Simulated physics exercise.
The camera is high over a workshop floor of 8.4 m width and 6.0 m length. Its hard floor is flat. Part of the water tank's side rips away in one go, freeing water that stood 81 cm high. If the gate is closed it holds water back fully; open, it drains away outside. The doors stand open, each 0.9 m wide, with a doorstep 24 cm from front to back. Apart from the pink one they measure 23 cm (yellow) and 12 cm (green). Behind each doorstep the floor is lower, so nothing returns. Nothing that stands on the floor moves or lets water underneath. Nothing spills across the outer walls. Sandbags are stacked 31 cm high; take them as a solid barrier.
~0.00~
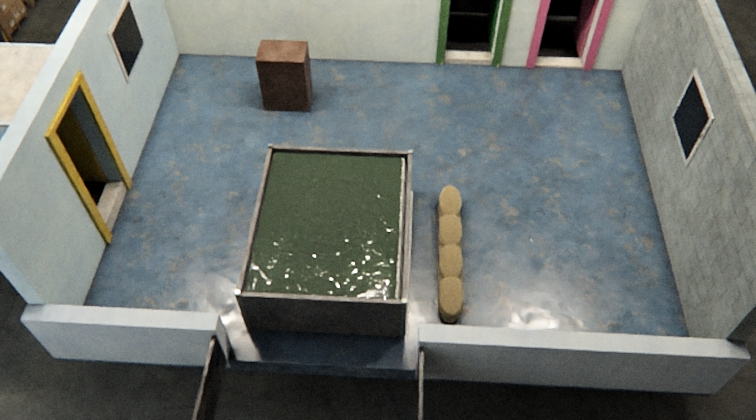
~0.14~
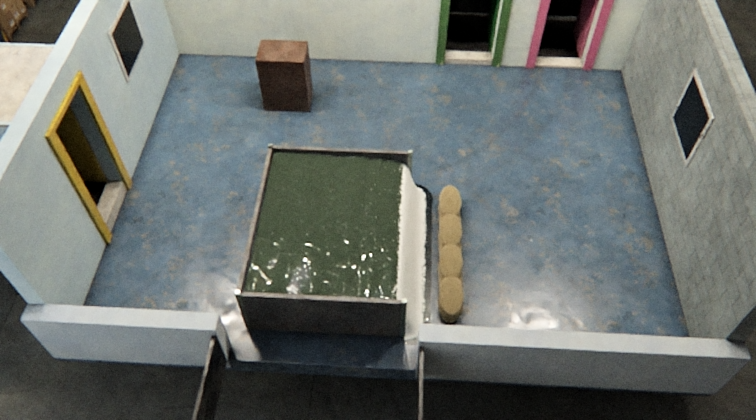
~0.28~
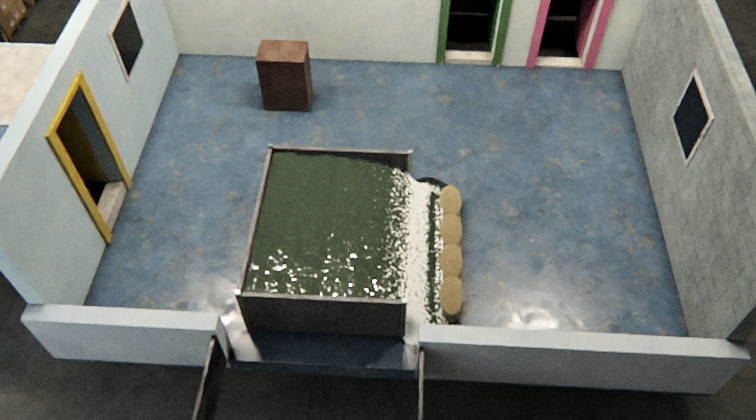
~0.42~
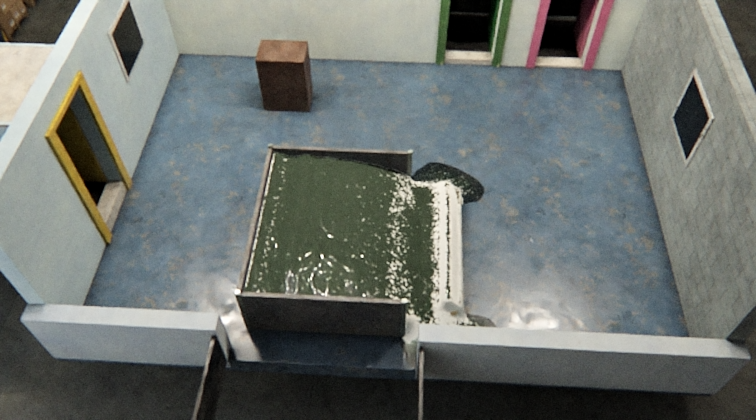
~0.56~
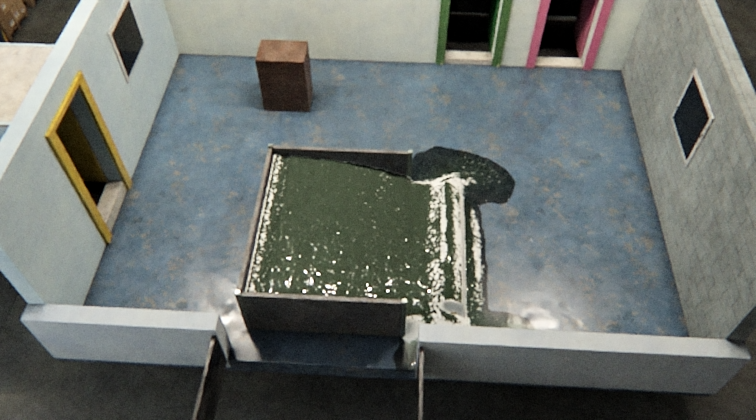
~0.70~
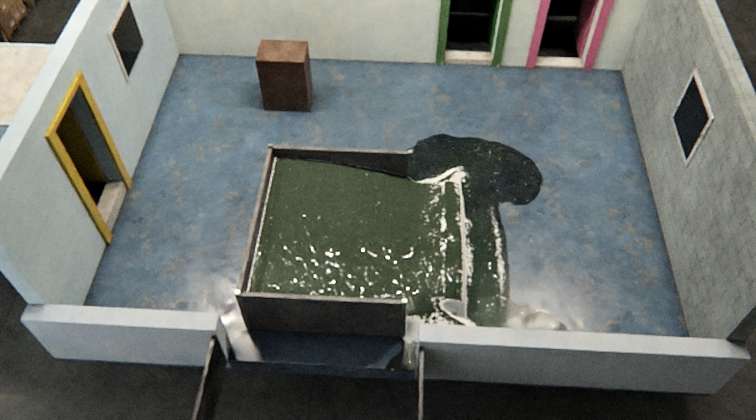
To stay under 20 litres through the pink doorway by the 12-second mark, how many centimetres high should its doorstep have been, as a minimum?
About 16 cm.
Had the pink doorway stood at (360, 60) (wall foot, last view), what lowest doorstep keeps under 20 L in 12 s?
About 8.5 cm.
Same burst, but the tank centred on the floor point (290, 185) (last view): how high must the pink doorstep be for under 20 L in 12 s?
About 29 cm.
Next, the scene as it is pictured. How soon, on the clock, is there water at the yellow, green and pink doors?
Arrival: Yellow 9.0 s, green 1.6 s, pink 1.6 s.
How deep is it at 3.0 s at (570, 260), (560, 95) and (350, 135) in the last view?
Roughly 7, 2 and 0 cm, in turn.
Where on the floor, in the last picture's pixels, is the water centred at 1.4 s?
Around (405, 254).
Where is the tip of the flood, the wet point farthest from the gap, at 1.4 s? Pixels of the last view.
At about (572, 95).
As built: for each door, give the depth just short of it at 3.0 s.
Depths in cm: Yellow 0, green 15, pink 11.
After 1.4 s water covers 35 % of the floor, deepest (57 cm) near (431, 263); it has not reached the pink door.
After 3.0 s water covers 55 % of the floor, deepest (30 cm) near (684, 343); 11 cm at the pink door, 31 litres in over its 5 cm doorstep.
After 12.0 s water covers 95 % of the floor, deepest (12 cm) near (430, 306); 9 cm at the pink door, 359 litres in over its 5 cm doorstep.
At the pink door as built, the water arrived by 1.7 s and peaked near 21 cm at 4.2 s.
With a doorstep of 14 cm, 40 litres would have come in within the 12 s; with 19 cm, 8 litres. So under 20 litres takes about 16 cm.
